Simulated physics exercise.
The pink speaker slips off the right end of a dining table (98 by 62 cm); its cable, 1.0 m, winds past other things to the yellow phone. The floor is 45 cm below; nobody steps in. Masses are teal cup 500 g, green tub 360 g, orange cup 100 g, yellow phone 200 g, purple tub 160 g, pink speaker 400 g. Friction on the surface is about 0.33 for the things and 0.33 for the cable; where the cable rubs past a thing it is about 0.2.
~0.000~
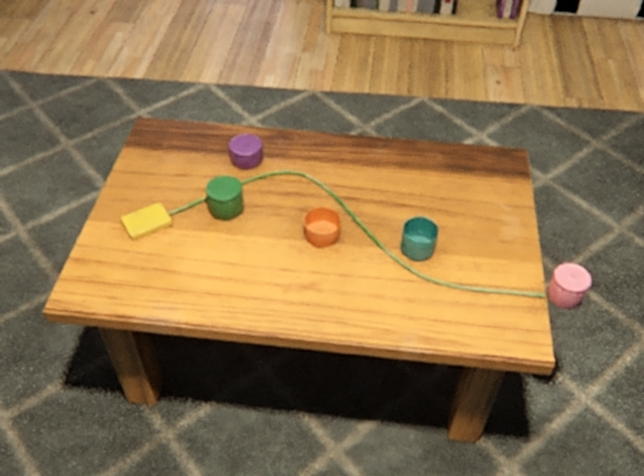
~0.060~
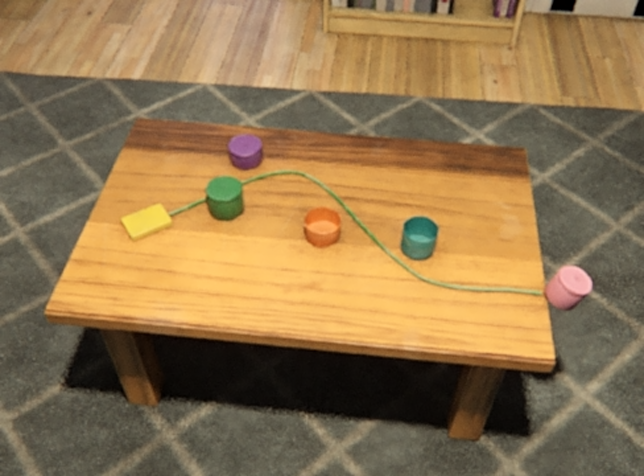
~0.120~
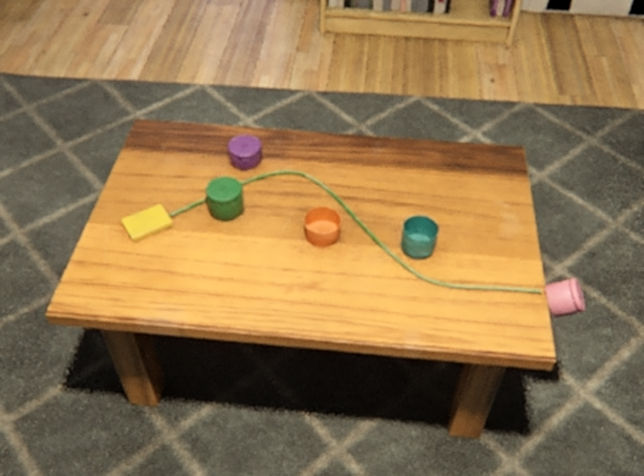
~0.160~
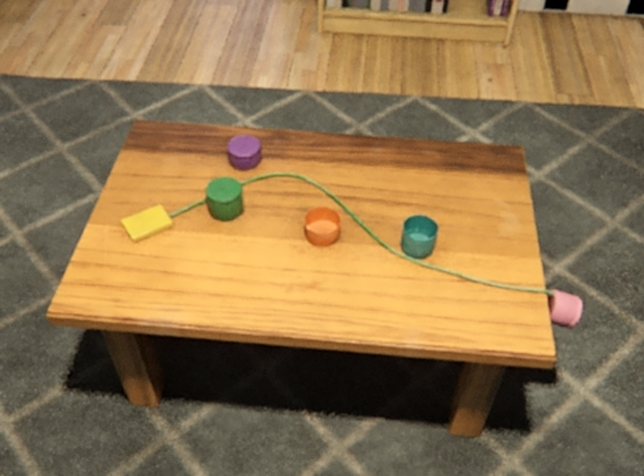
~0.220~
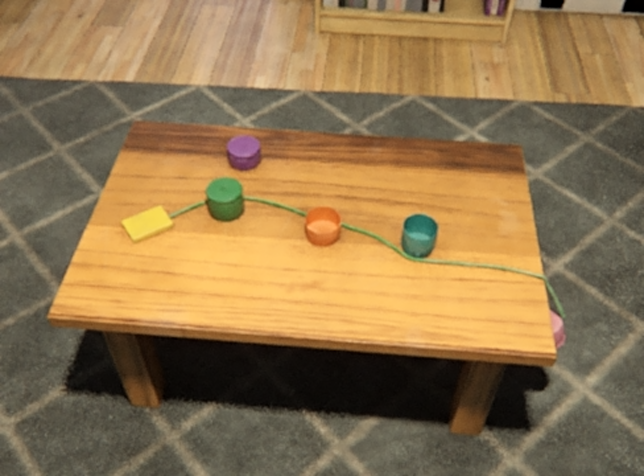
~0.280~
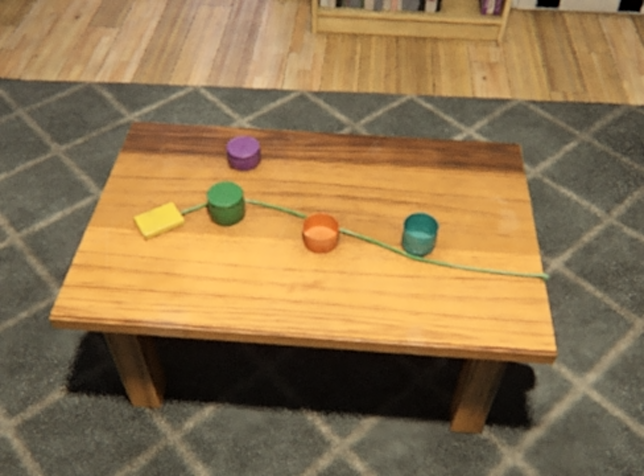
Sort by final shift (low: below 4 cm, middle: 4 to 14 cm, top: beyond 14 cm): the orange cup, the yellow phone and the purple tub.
Result: Orange cup moves a moderate way, yellow phone reaches the top band, purple tub stays in the low band.
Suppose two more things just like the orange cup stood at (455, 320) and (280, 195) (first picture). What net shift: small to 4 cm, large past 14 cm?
In that order: Small, large.
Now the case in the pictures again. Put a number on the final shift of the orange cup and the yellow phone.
About: Orange cup 8 cm, yellow phone 40 cm.
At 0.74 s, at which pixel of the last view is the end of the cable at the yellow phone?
At about (321, 215).
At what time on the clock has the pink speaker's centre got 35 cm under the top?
That is: 0.46 s.
By 0.5 s, the cable's tail end at (273, 208); yellow phone 24 cm off its start, orange cup 8 cm off its start, pink speaker over the edge.
By 0.7 s, the cable's tail end at (321, 215); yellow phone 38 cm off its start, orange cup 8 cm off its start, pink speaker over the edge.
By 1.0 s, the cable's tail end at (323, 214); yellow phone 40 cm off its start at (327, 195), orange cup 8 cm off its start at (316, 246), pink speaker over the edge.
By 1.2 s, the cable's tail end at (323, 214); yellow phone 40 cm off its start, orange cup 8 cm off its start, pink speaker over the edge.
By 2.4 s, the cable's tail end at (323, 214); yellow phone 40 cm off its start at (327, 195), orange cup 8 cm off its start at (316, 246), purple tub 0 cm off its start at (243, 146), pink speaker over the edge.
